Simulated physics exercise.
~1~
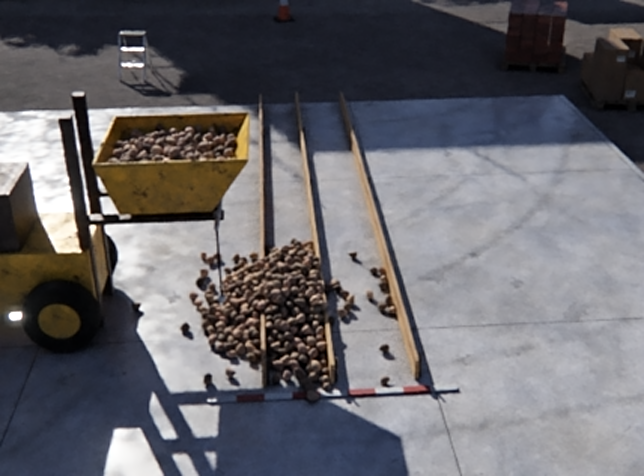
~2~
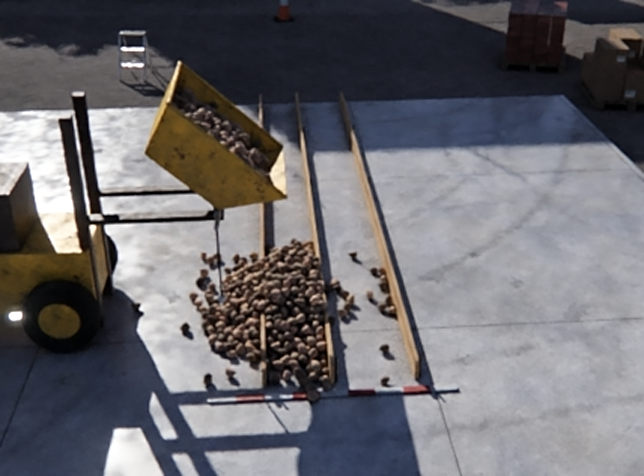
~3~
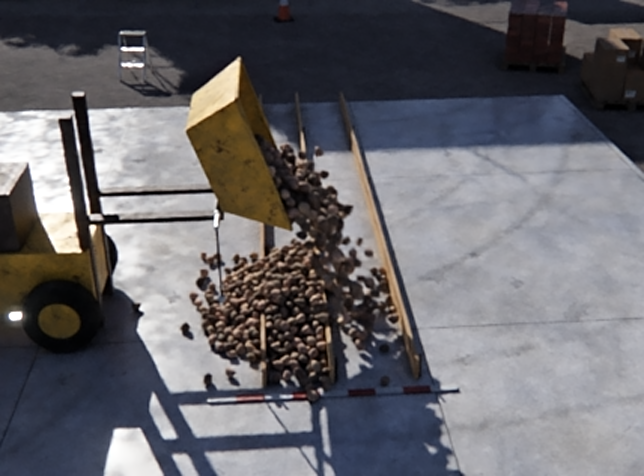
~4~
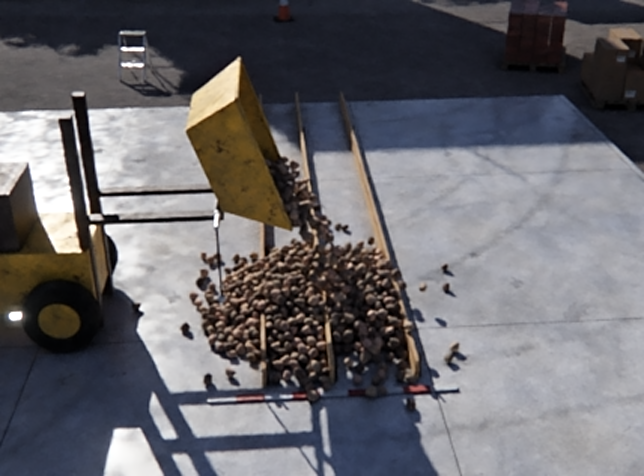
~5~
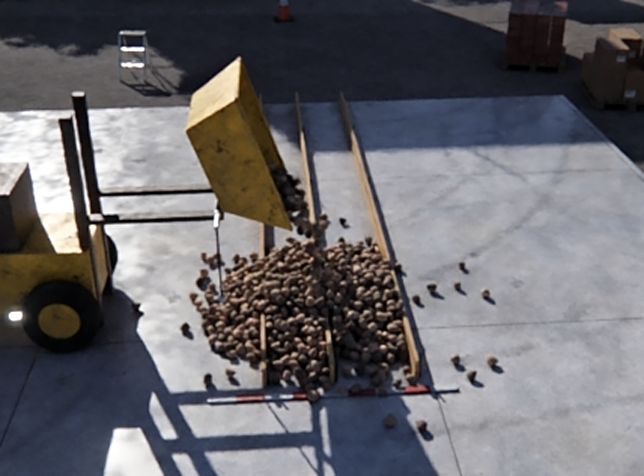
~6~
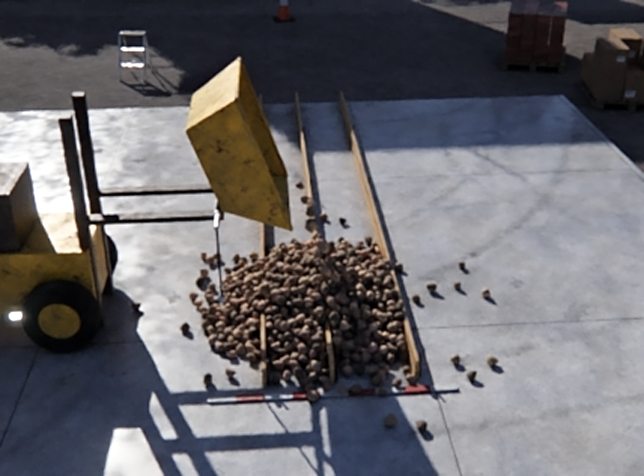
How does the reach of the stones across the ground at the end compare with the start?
At the start the stones lie no farther right than the right-hand plank. By the end they reach farther right and a little nearer the viewer, with several scattered on the open concrete past that plank.
